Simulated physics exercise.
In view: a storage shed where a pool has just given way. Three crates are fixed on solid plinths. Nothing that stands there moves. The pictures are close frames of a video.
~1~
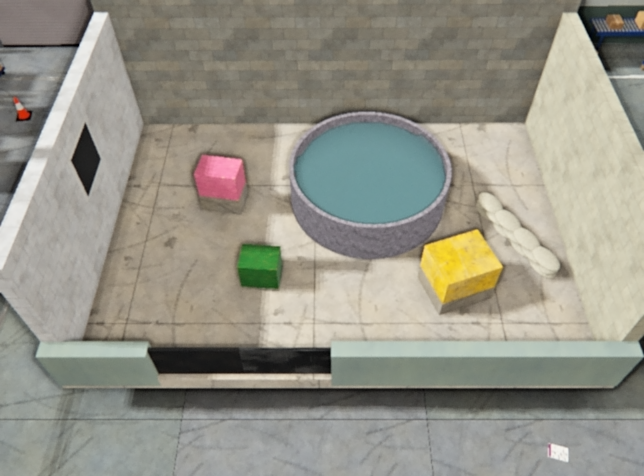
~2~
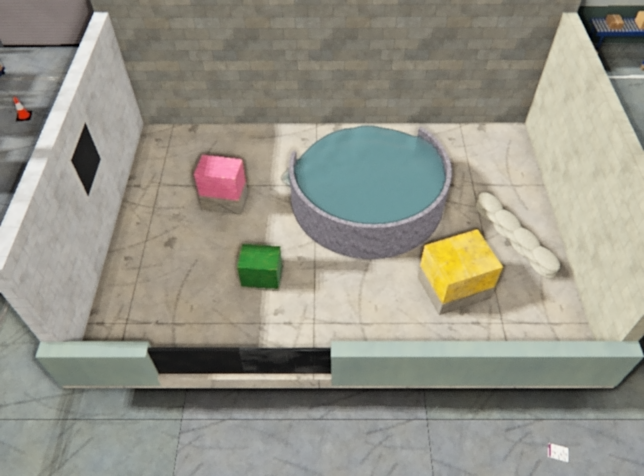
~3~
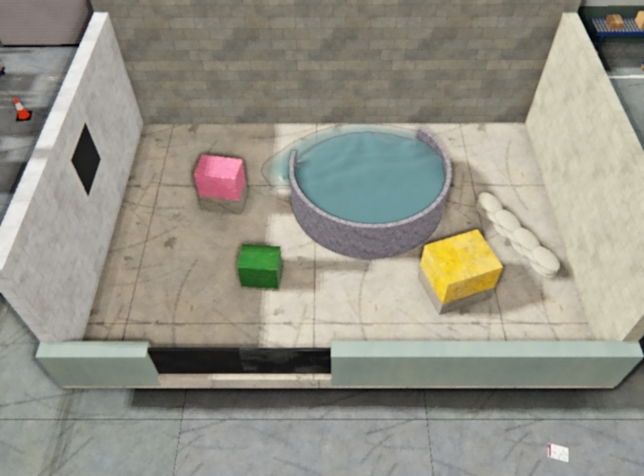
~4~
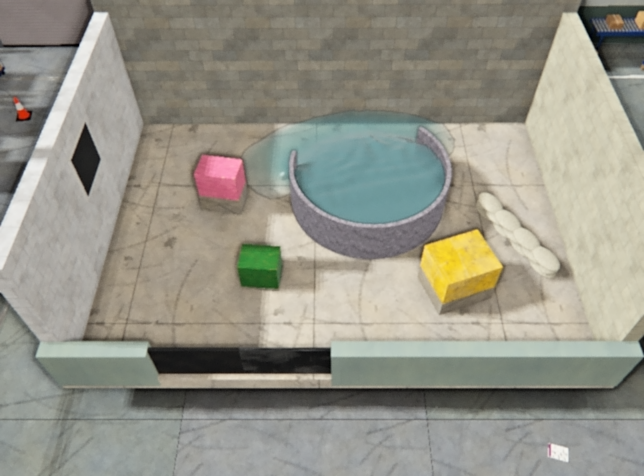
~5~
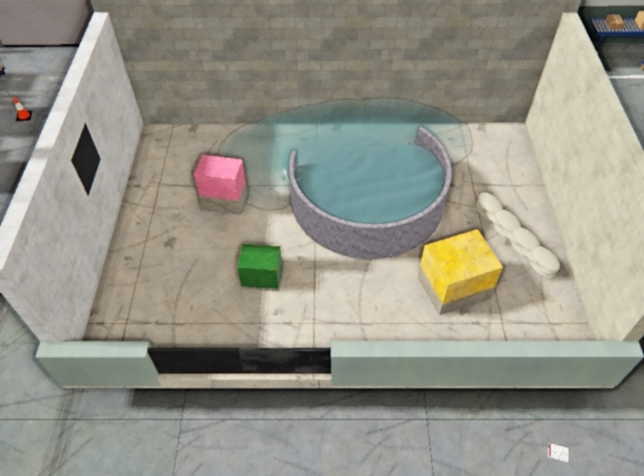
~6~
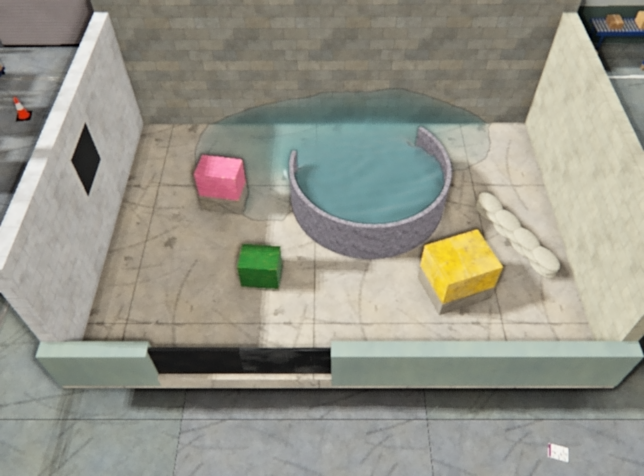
Storage shed with a round grey tank of still water, its far side opening and water spreading across the floor behind it.
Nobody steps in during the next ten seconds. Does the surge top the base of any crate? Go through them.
The pink crate keeps dry; the yellow crate keeps dry; the green crate is soaked.
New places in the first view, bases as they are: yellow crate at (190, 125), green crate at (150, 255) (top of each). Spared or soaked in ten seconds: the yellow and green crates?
Then: The yellow one ends up wet, the green one ends up wet.
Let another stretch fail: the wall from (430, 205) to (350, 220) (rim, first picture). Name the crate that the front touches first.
I say the one in yellow.
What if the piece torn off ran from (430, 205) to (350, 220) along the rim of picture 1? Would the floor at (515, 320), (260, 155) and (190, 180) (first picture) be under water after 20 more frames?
As listed: Covered, dry, no water.
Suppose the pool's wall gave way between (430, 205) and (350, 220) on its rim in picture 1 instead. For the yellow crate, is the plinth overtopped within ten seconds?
In short: The yellow one is topped.
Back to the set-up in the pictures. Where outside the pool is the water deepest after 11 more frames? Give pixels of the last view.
Near (152, 127).
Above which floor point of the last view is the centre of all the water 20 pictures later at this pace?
Around (316, 189).
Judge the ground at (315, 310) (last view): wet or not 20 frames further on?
Verdict: Free of water.
A moment on, water covers 30 % of the floor; the pink crate water round its plinth, the yellow crate not reached, the green crate not reached.
Next, water covers 40 % of the floor; the pink crate water round its plinth, the yellow crate not reached, the green crate water round its plinth.
Then, water covers 65 % of the floor; the pink crate water round its plinth, the yellow crate not reached, the green crate water round its plinth.
Later, water covers 95 % of the floor; the pink crate water round its plinth, the yellow crate water round its plinth, the green crate water round its plinth.
In the end, water covers 100 % of the floor; the pink crate stayed above the water, the yellow crate stayed above the water, the green crate was topped.
